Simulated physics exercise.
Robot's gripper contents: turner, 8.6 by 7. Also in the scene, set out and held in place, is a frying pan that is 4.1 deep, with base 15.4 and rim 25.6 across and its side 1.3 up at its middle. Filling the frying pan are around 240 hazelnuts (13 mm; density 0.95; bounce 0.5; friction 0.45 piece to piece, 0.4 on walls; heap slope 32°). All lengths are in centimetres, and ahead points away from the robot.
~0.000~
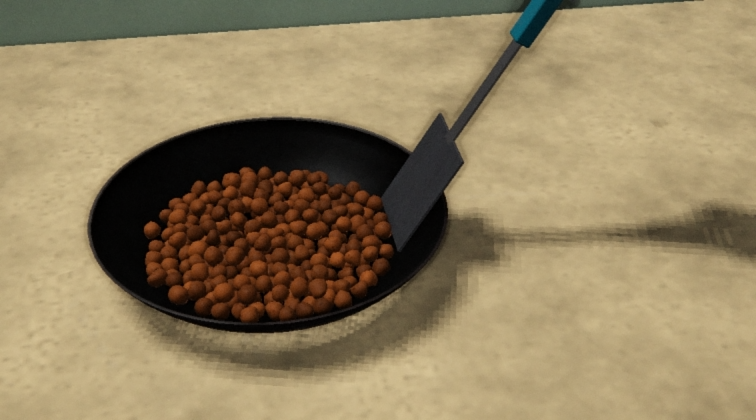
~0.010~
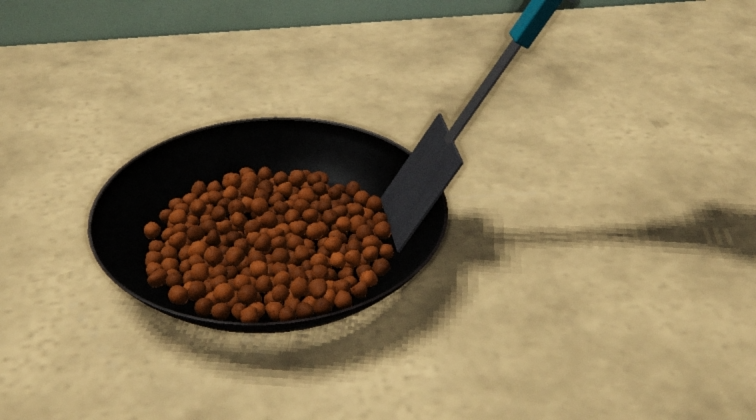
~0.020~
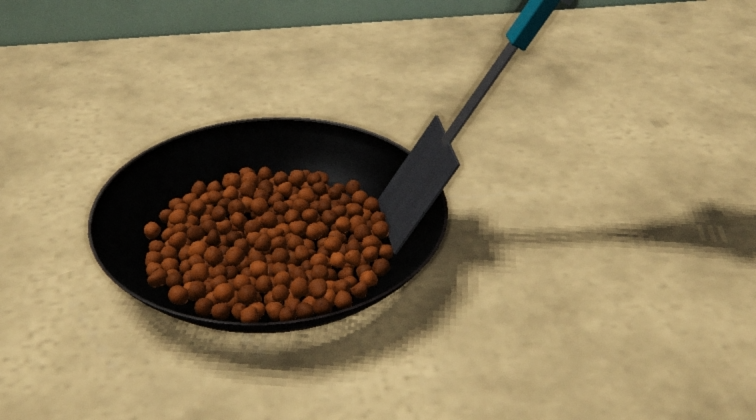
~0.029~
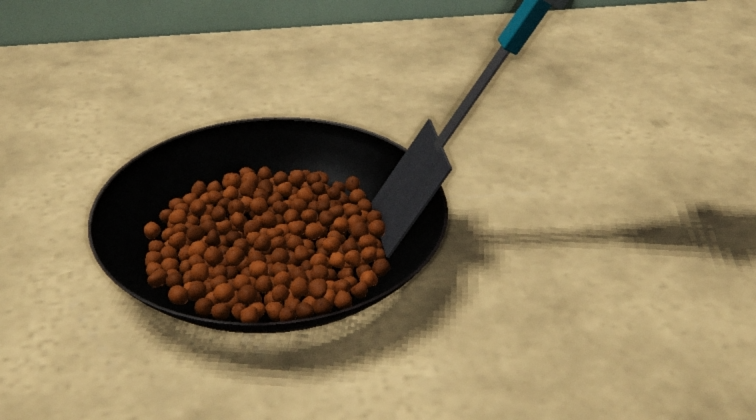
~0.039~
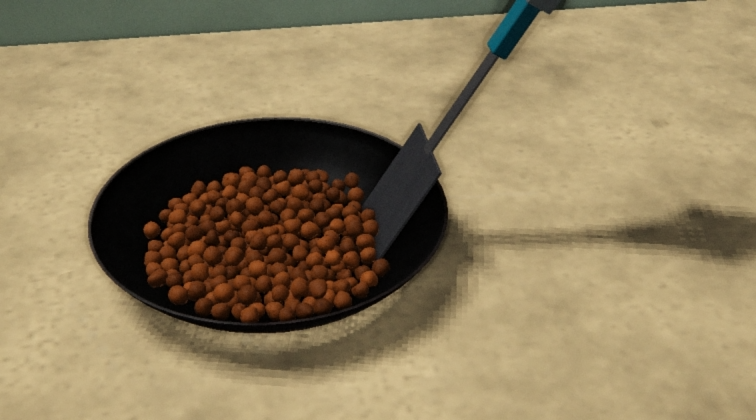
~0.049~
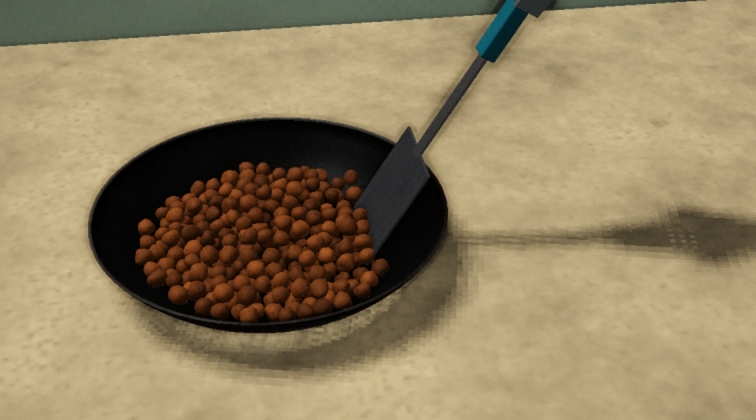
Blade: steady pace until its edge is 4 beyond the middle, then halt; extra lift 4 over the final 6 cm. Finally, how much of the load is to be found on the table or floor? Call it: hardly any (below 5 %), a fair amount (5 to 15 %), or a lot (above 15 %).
Hardly any.
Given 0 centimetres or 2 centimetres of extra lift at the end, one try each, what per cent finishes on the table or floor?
Result: Approx. 0 % and 0 %, one try each.
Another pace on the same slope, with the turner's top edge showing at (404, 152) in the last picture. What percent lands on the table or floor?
Share: Roughly 10 %.
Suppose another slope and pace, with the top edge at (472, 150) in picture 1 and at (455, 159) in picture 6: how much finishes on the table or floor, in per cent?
Around 0 per cent finishes on the table or floor.
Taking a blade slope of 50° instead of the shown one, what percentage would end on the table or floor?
Near 0 %.
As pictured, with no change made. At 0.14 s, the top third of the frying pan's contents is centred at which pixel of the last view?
The middle lies somewhere about (199, 231).
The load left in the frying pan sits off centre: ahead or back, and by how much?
The balance point lies close to 4.0 cm ahead.
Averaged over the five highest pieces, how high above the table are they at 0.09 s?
Somewhere near 4 cm, I'd say.
By 0.09 s, sloping 59°, highest piece 5 above the table; 239 in the frying pan.
By 0.14 s, sloping 59°, highest piece 5 above the table; 239 in the frying pan.
By 0.36 s, sloping 59°, highest piece 4 above the table; 239 in the frying pan.
By 1.41 s, sloping 59°, highest piece 4 above the table; 239 in the frying pan.
Final count, 239 in the frying pan. That is 0 % on the table or floor.
